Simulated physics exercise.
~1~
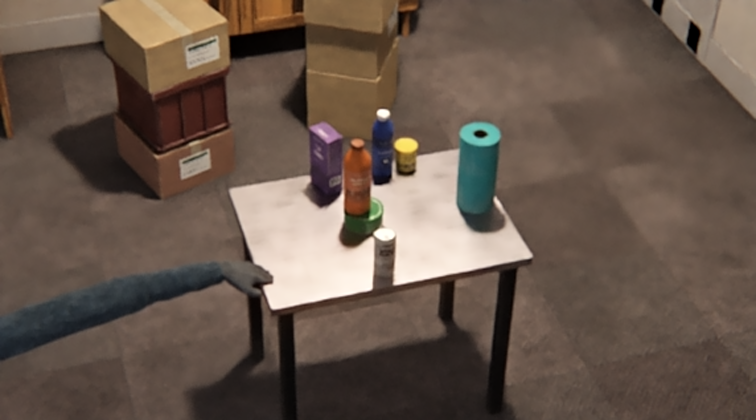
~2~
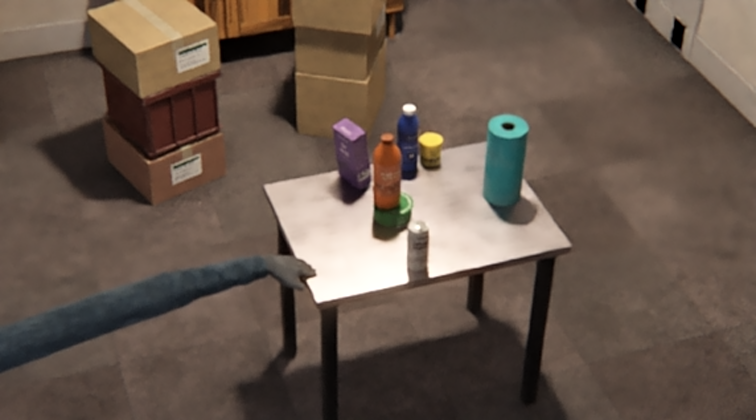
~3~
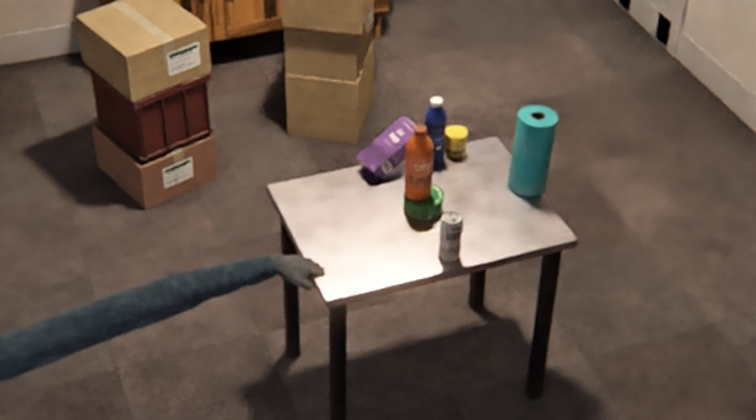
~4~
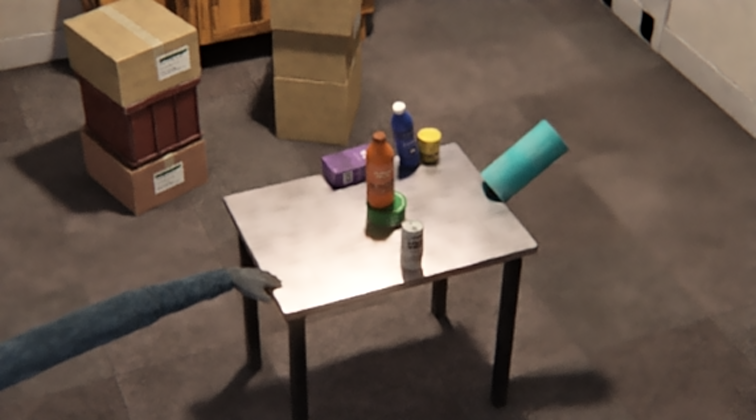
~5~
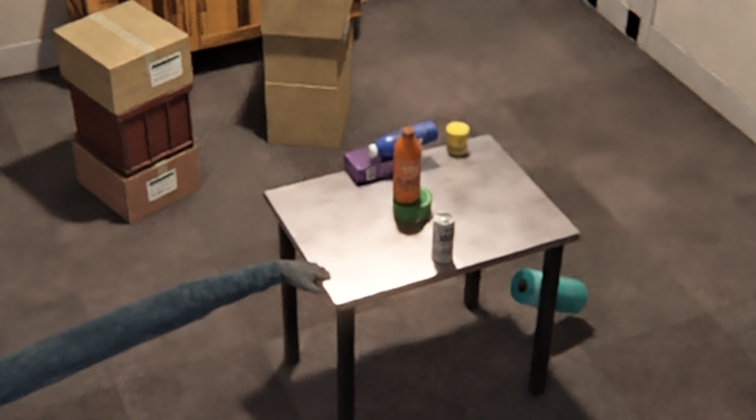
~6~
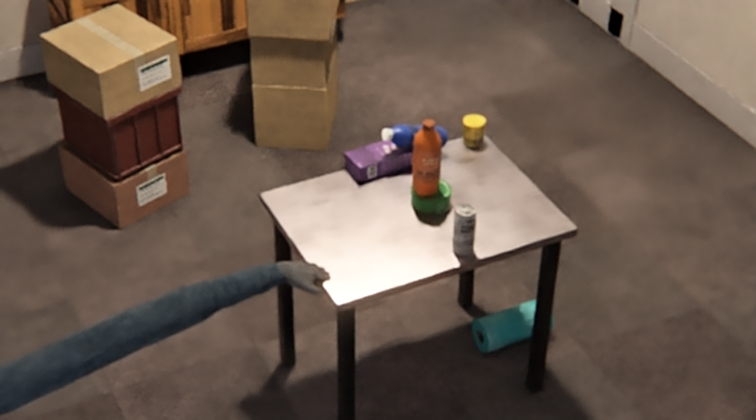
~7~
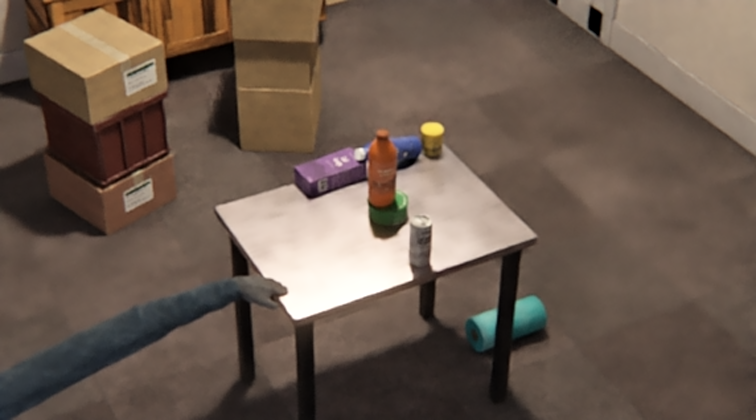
In a storage room with stacked boxes, a gloved hand at a small table's corner moves with it as it jerks right and left; a purple packet topples, a turquoise roll tips off the right side onto the floor, and a blue bottle falls over, while the orange bottle, white can, green tub and yellow tin stay upright.
